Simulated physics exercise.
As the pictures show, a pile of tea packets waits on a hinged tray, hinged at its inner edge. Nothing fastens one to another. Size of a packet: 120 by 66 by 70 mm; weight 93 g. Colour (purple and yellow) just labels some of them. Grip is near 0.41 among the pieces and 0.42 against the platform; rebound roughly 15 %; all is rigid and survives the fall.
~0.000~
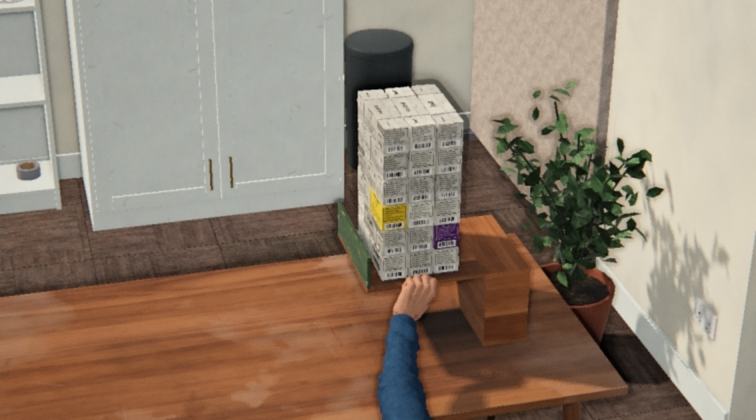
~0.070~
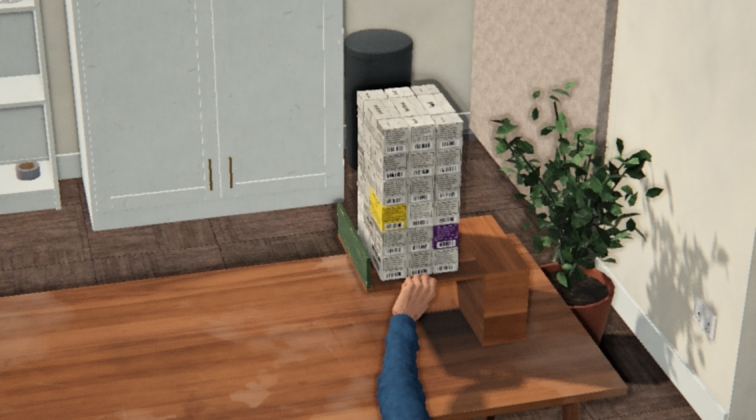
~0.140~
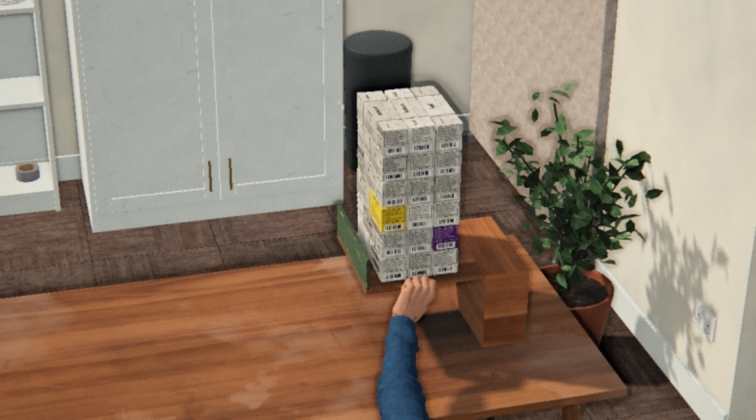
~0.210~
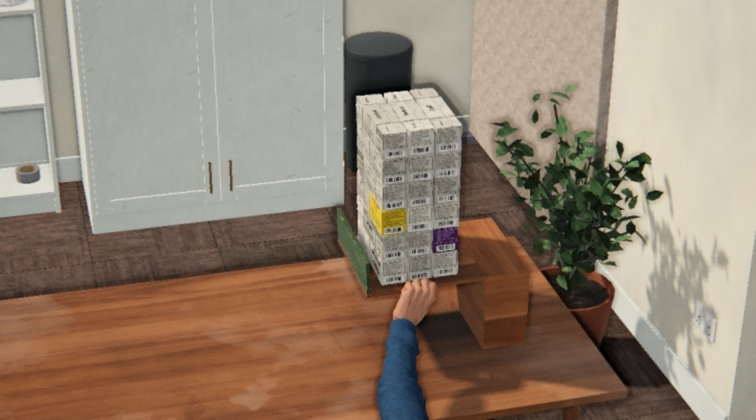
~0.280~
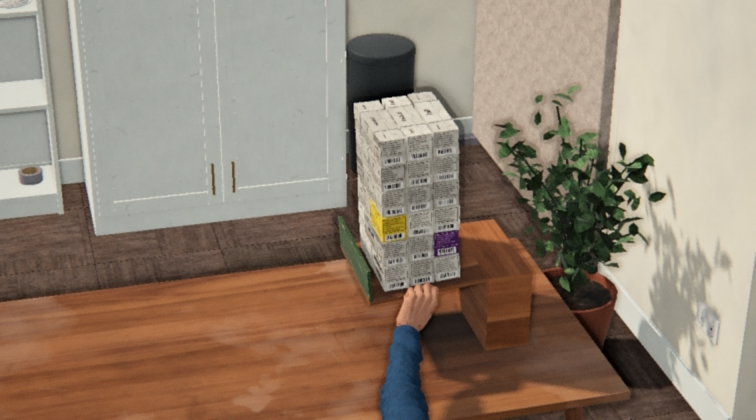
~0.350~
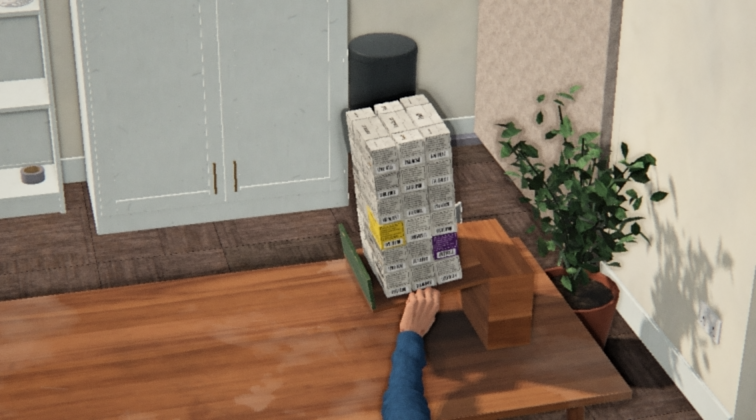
Stack of pale packets with one yellow and one purple leaning slowly left as a hand stays at its base on a wooden table.
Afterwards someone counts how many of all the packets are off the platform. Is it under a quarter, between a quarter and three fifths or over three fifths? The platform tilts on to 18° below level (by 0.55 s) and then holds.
Ending off the platform: From a quarter to three fifths.
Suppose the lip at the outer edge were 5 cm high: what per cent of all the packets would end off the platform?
In that case 70 per cent.
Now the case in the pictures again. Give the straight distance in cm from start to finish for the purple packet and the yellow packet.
About: Purple 8, yellow 44.
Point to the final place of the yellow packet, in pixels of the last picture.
Around (303, 348).
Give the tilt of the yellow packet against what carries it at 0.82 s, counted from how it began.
Some 80°.
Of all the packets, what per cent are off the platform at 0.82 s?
50 per cent by then.
After 0.52 s, slope 18°; none of the 45 packets off the platform, 45 disturbed; yellow packet 9° from how it stood; purple packet 7° from how it stood.
After 0.82 s, slope 18°; 23 of the 45 packets off the platform; yellow packet on its side; purple packet 19° from how it stood.
In the end (1.9 s), slope 18°; 23 of the 45 packets off the platform; yellow packet on its side; purple packet 19° from how it stood. That is 51 per cent. From the last view, middles, yellow packet near (303, 348), purple packet near (423, 253).
